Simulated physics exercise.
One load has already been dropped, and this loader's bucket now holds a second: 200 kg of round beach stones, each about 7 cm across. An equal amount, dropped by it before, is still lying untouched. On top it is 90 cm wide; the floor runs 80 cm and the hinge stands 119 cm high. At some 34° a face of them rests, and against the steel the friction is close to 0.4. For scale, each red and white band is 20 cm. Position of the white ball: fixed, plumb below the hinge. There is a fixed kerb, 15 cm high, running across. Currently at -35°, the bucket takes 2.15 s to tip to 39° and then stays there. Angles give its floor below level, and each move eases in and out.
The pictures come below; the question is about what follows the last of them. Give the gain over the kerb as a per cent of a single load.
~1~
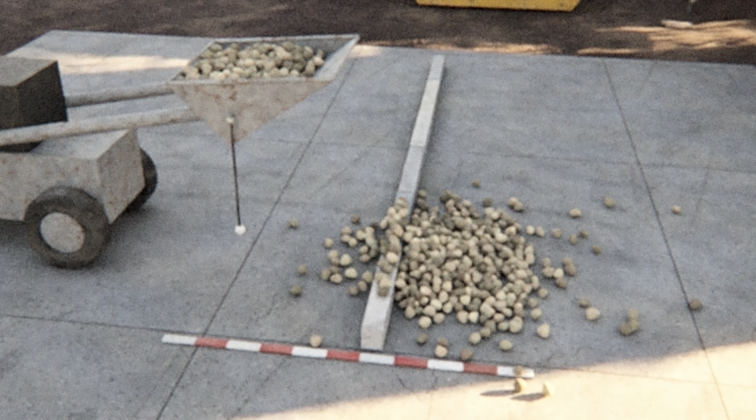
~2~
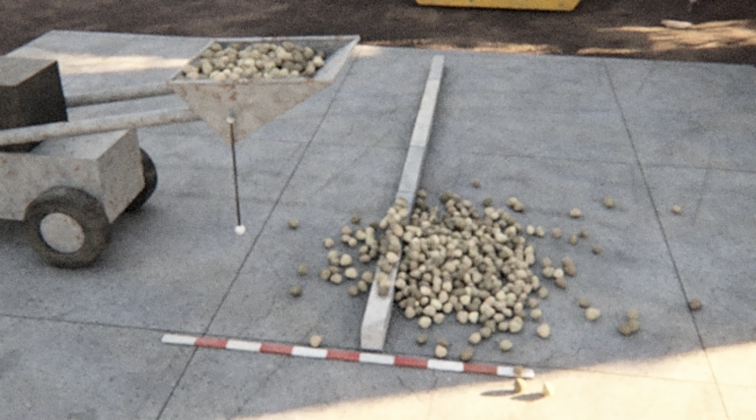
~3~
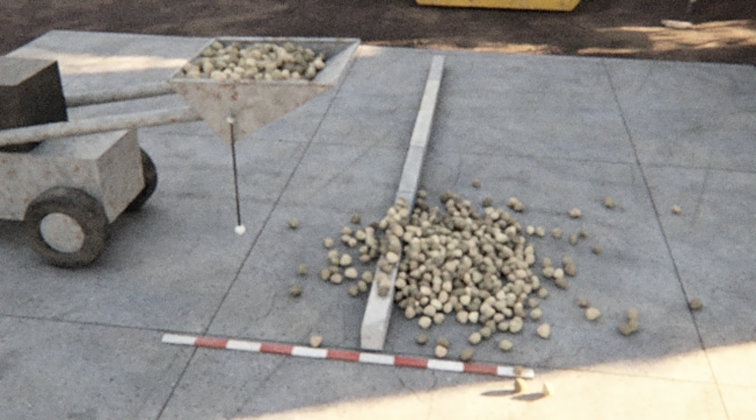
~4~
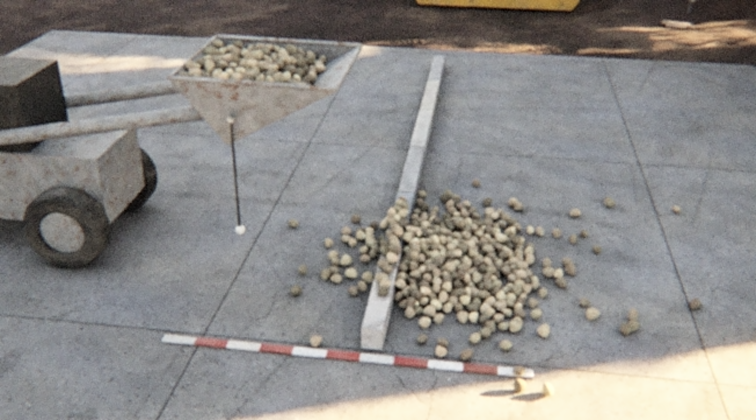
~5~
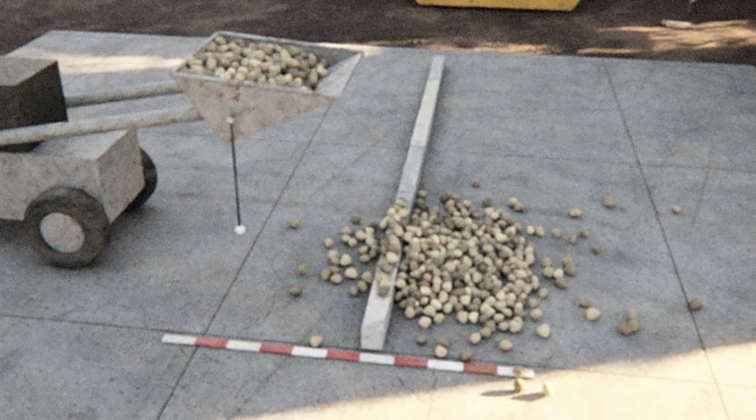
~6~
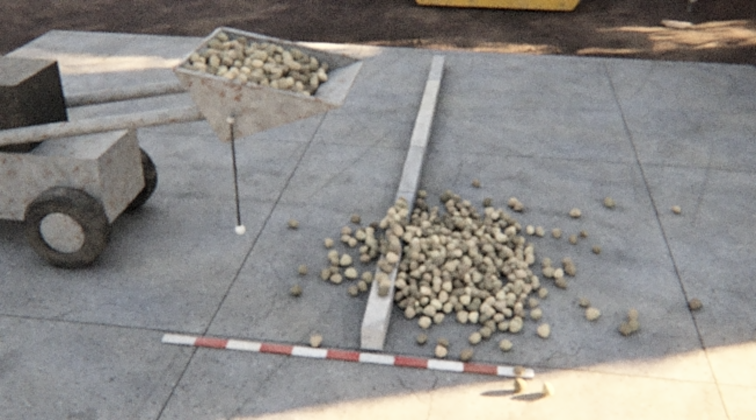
22 %.
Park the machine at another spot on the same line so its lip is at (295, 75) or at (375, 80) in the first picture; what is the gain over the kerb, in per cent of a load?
Roughly 0 and 80 per cent, in that order.
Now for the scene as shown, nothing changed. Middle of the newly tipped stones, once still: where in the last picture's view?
I'd put their centre close to (368, 247).
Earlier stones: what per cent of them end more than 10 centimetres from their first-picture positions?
Close to 5 per cent.
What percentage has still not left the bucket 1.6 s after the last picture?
About 10 per cent.
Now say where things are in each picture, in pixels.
In the first picture, the bucket is at -35°, its lip at (334, 79); the top of the load is at (275, 54). The earlier load is highest near (395, 238), 20 cm above ground level, 13 % on this side of the kerb, 87 % over the kerb.
In the second picture, the bucket is at -34°, its lip at (334, 81); the top of the load is at (273, 53).
The third picture shows lip at (336, 84), floor tilted -32°, highest stones at (258, 54).
The fourth picture shows lip at (338, 90), floor tilted -29°, highest stones at (252, 53).
The fifth picture shows lip at (340, 97), floor tilted -26°, highest stones at (234, 51).
In the sixth picture, the bucket is at -21°, its lip at (342, 106); the top of the load is at (226, 47).
Then, 1.0 s after the last picture the floor is at 27°; in per cent of one load, 92 in the bucket, 21 on this side of the kerb, 87 over the kerb; the foremost stones are at (631, 266).
Then, 1.6 s after the last picture the floor is at 39°; in per cent of one load, 10 in the bucket, 94 on this side of the kerb, 96 over the kerb; the foremost stones are at (631, 266).
Then, 2.0 s after the last picture the floor is at 39°; in per cent of one load, 0 in the bucket, 92 on this side of the kerb, 108 over the kerb; the foremost stones are at (631, 266).
Then, 4.4 s after the last picture the floor is at 39°; in per cent of one load, 0 in the bucket, 90 on this side of the kerb, 110 over the kerb; the foremost stones are at (631, 266). Net gain over the kerb, 22.
